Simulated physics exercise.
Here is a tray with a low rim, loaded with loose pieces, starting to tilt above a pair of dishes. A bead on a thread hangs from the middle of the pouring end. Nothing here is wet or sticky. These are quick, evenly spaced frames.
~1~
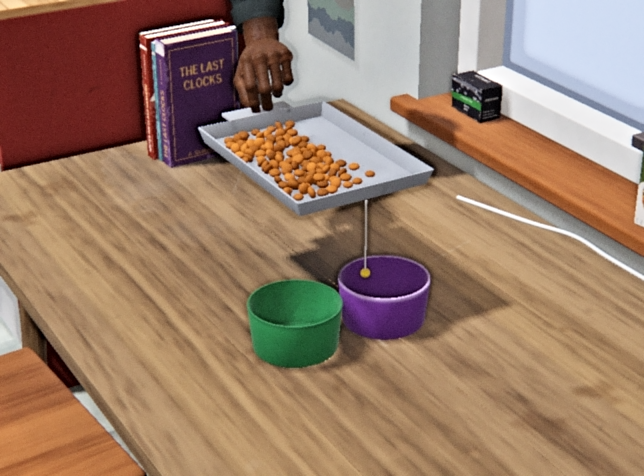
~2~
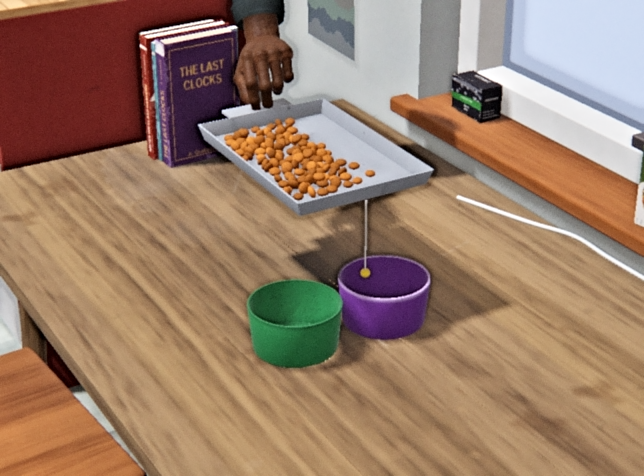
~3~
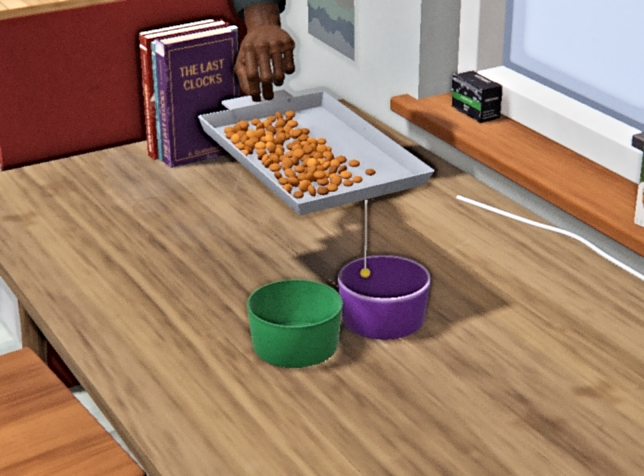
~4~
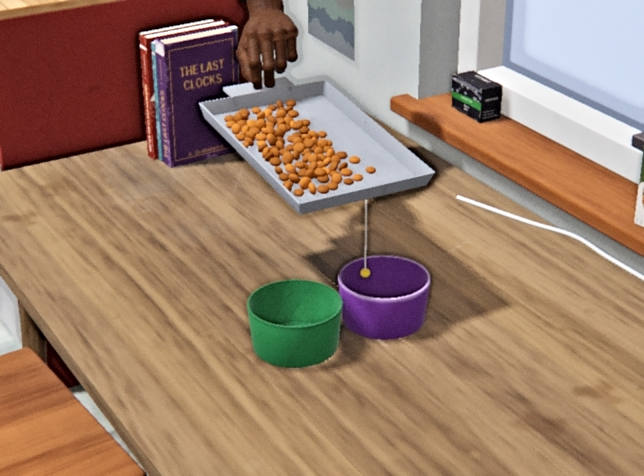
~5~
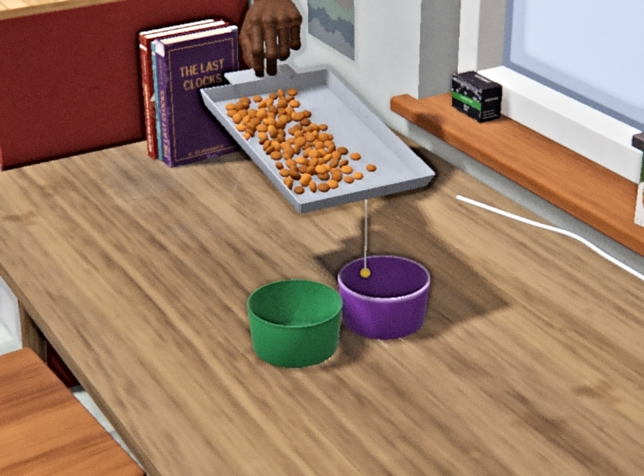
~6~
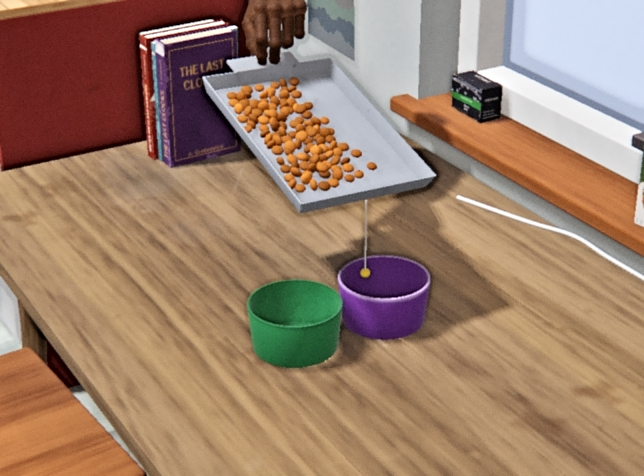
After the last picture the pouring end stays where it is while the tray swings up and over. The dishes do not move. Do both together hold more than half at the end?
They take less than half between them.
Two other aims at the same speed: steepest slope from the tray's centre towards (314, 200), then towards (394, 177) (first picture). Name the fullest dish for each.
One: The dish on the left. Two: The right-hand dish.
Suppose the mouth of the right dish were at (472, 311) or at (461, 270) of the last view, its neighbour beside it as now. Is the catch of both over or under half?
In turn: Under half; above a half.
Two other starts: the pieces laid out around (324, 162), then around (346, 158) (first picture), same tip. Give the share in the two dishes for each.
In turn 10 and 20 in a hundred.
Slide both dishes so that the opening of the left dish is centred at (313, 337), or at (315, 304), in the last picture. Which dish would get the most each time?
At the first place the right one, at the second the dish on the right.
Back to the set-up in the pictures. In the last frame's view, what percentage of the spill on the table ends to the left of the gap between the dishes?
Close to 0 per cent.
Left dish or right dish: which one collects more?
Fuller: Right.
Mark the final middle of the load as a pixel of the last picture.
Near (415, 344).
Soon, tray tipped steeply; most on the tray; a stray few outside both; a small part in the air.
A while on, tray tipped past a quarter turn; a small part on the tray; about a quarter in the right dish; about half outside both; a small part in the air.
Towards the end, tray tipped past a quarter turn; about a quarter in the right dish; most outside both.
Finally, tray tipped past a quarter turn; none in the left dish; about a quarter in the right dish; most outside both.
